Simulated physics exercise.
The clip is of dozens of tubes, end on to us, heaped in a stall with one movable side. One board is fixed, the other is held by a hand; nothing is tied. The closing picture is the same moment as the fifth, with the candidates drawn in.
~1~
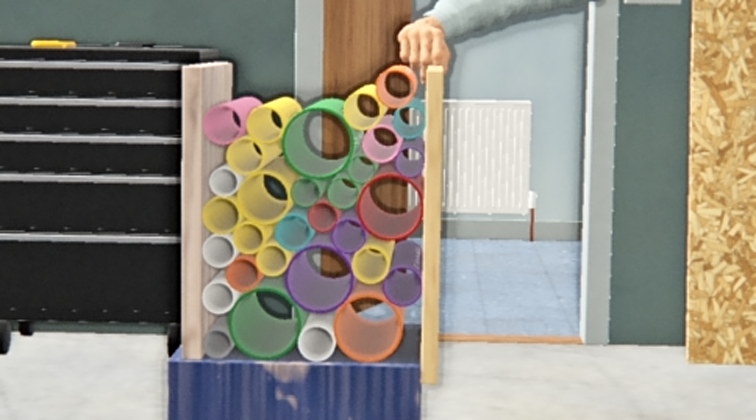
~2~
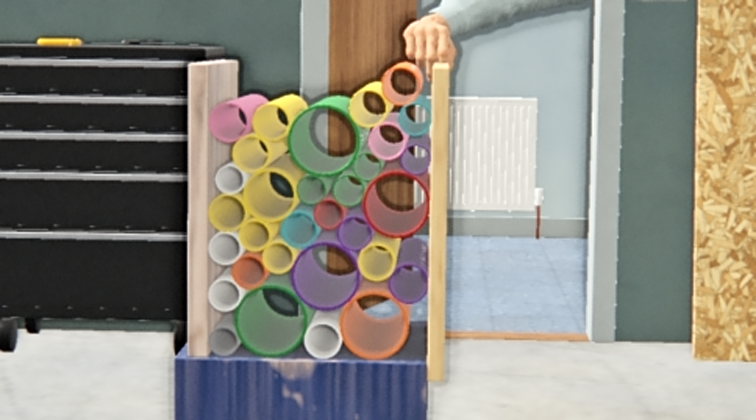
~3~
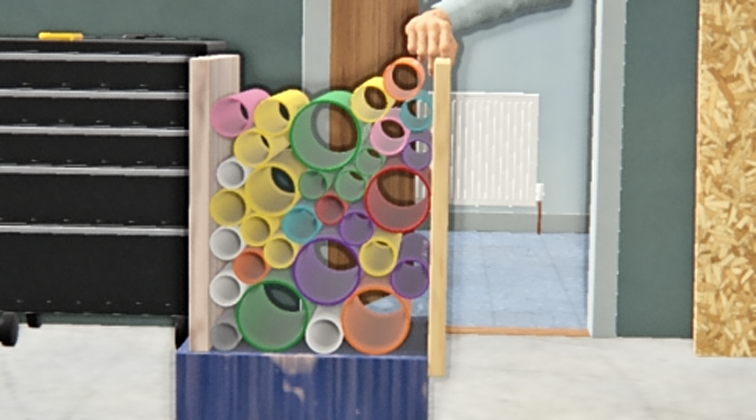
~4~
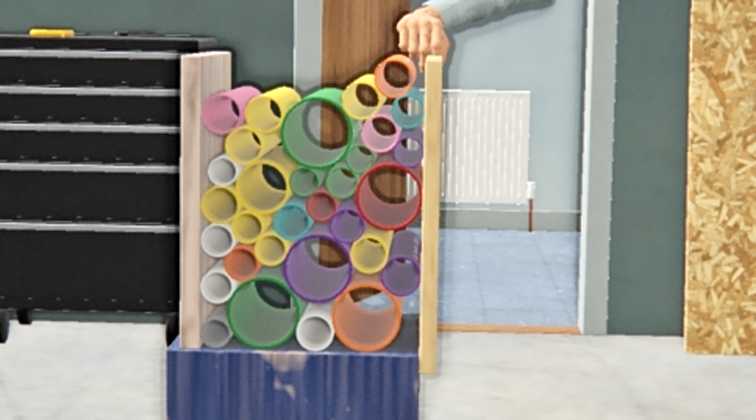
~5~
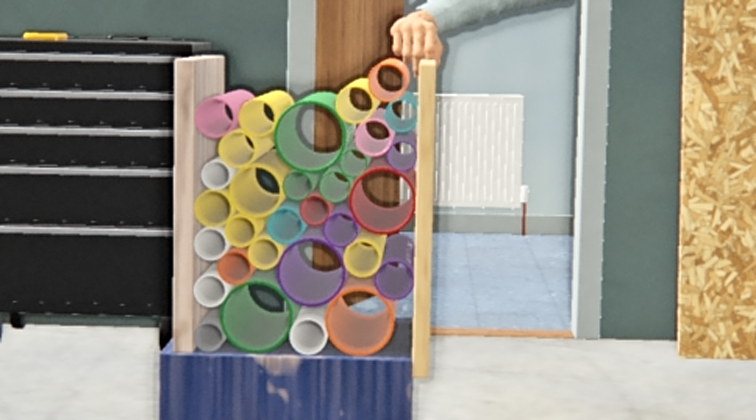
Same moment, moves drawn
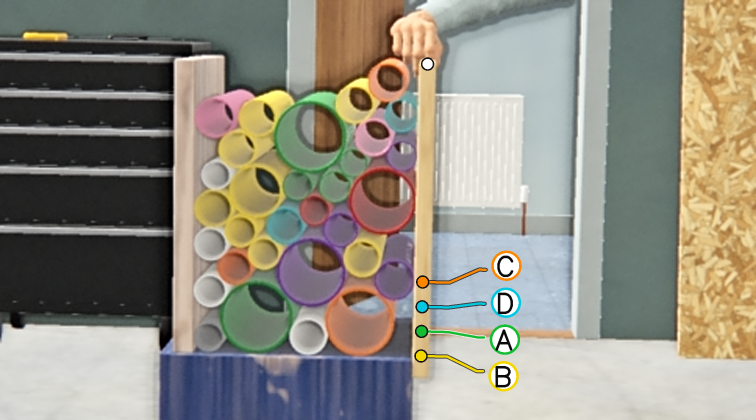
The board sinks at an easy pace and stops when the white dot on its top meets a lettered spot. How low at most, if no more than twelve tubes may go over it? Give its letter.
Mark C is as low as it can go.
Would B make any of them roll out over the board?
At B: Yes.
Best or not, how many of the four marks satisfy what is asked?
One of them.
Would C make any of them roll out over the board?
At C: Yes.
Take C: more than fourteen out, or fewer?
Fewer than fourteen.
On the marked copy, A at (422, 332); B at (421, 356); C at (423, 282); D at (422, 307); the white dot at (428, 64).
Taking C. A third of the way, top of the board (417, 153).
Two thirds of the way, top of the board (415, 250).
When it is over, top of the board (414, 281), about nine out over the board.
As for the rest, A more than twelve out over the board; B more than twelve out over the board; D more than twelve out over the board.
